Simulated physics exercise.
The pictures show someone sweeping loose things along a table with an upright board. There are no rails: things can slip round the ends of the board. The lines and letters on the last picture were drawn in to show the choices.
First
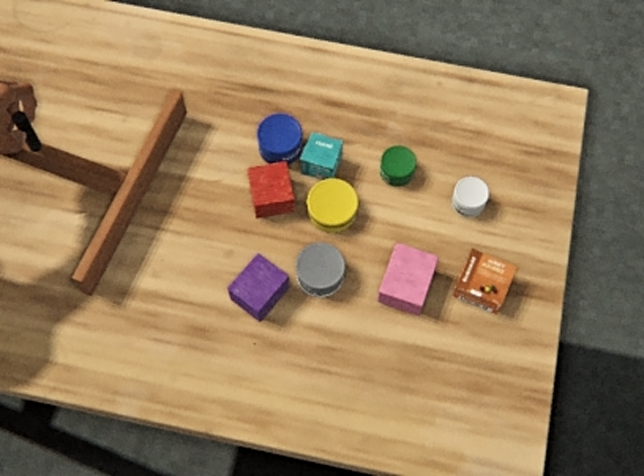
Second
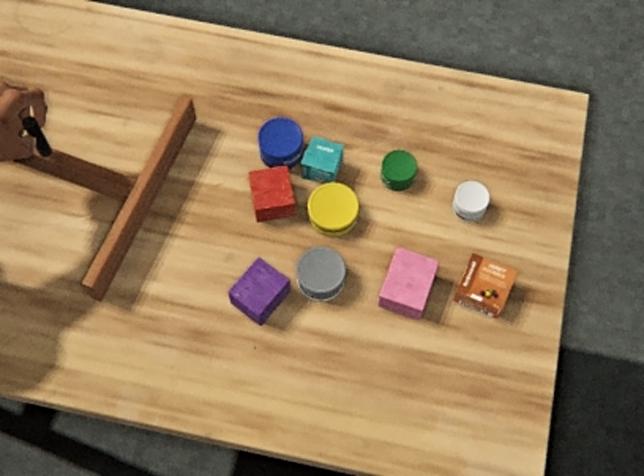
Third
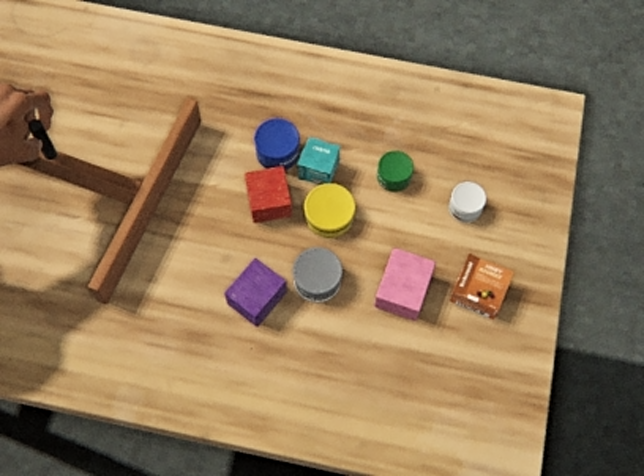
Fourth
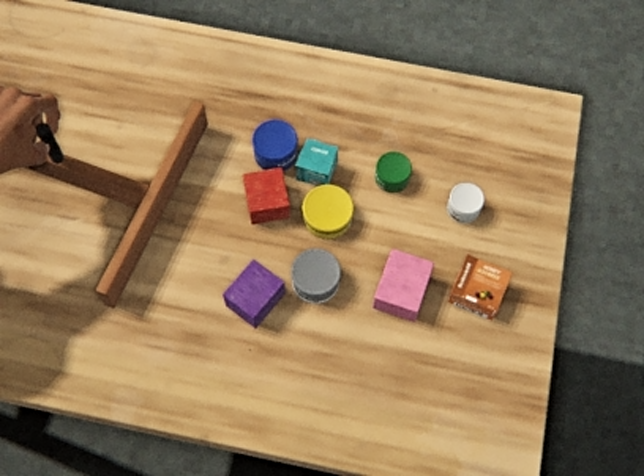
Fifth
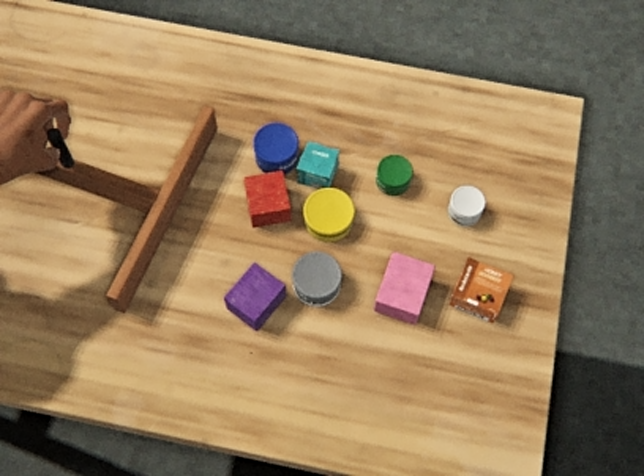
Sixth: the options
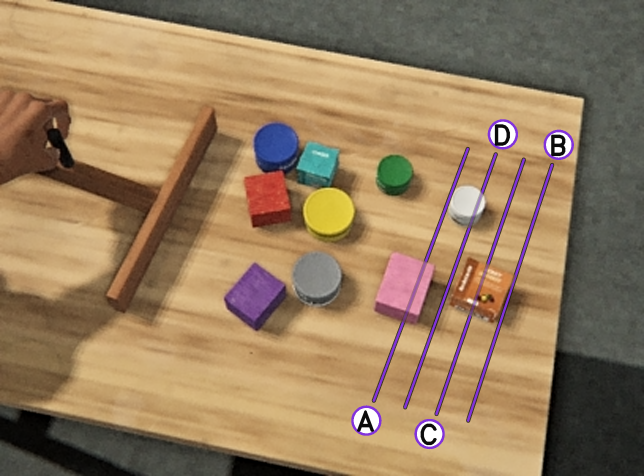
On a wooden table, a hand pushes an upright board slightly right toward colourful blocks and tubs.
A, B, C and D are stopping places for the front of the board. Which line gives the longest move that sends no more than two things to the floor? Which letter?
Up to line C.
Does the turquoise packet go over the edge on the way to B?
Yes.
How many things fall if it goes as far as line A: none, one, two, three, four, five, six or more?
The count is none.
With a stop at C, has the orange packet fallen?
Yes.
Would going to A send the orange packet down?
By then, no.
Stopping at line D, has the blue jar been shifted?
By then, yes.
On the marked copy, A at (424, 267); B at (513, 285); C at (483, 279); D at (453, 273).
Taking C. A third of the way, board (278, 220); green tub (408, 174); purple block (276, 301).
Two thirds of the way, board (393, 243); orange packet (511, 298); white tub (515, 224).
When it is over, board (485, 261); orange packet over the edge; white tub over the edge; two fallen.
As for the rest, A is within the limit but short; B drops five; D is within the limit but short.
